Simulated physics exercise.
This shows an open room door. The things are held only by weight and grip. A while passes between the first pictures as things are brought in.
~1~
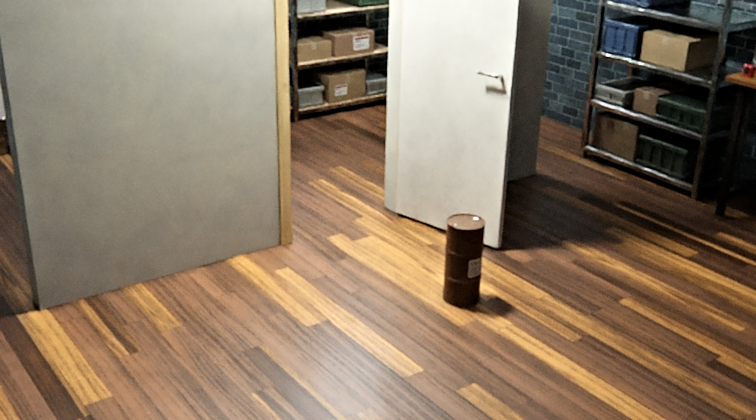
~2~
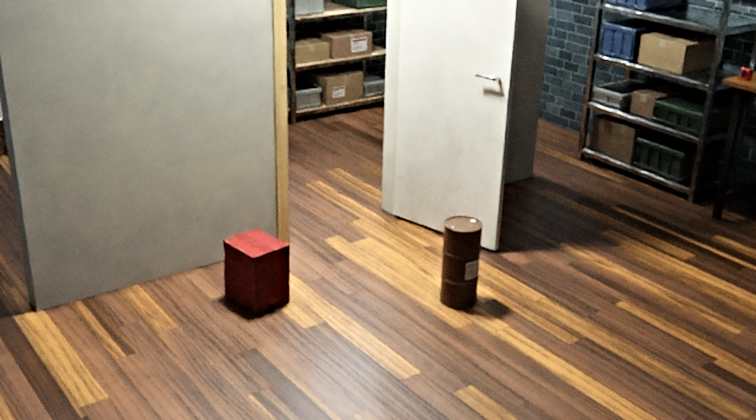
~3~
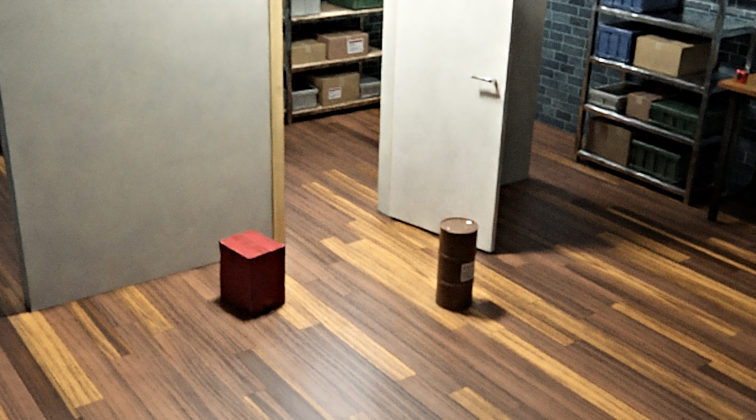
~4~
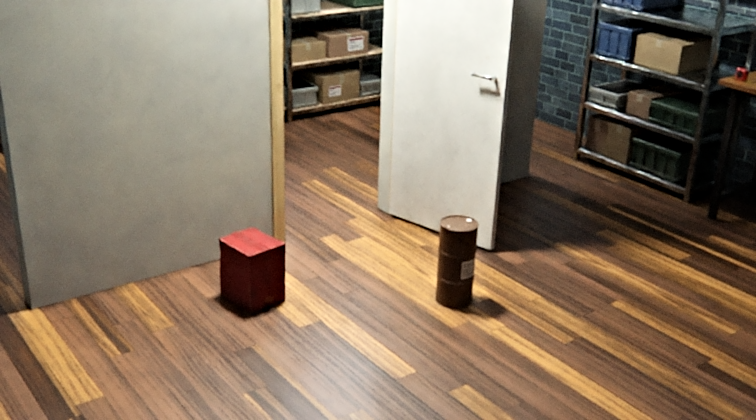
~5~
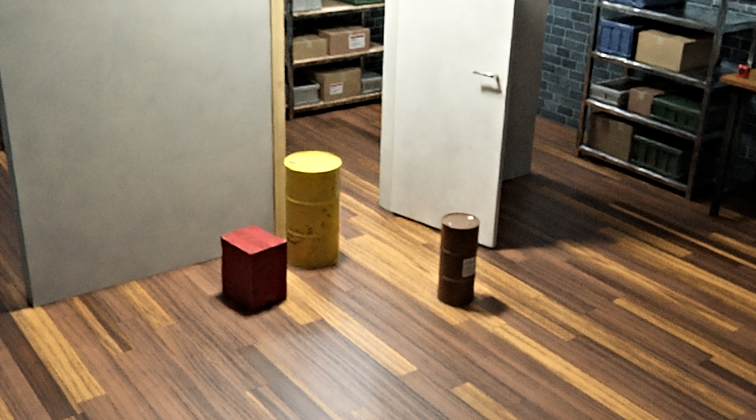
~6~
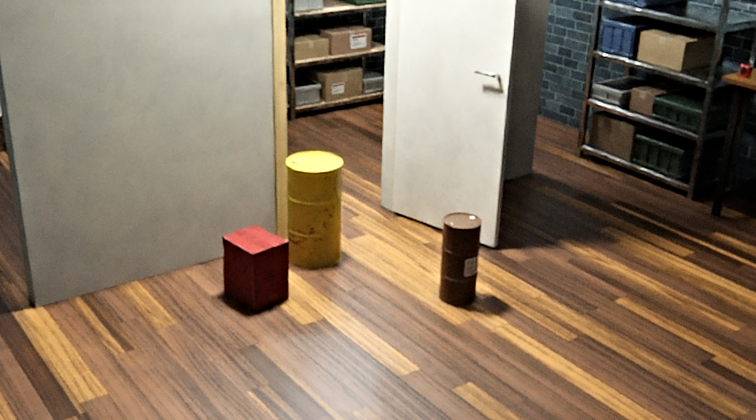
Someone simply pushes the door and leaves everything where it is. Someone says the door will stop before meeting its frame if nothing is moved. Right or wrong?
Right.
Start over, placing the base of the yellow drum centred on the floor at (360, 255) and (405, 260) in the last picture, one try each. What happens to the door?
Held up, then held up.
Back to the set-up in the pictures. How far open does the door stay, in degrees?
Some 30° open.
Then, 0.40 s later than the last frame, open by 90°.
Then, 0.70 s later than the last frame, open by 67°.
Then, 1.00 s later than the last frame, open by 41°.
When it is over, open by 30°; all 3 as before. End places, in pixels of the last picture, yellow drum near (313, 210).
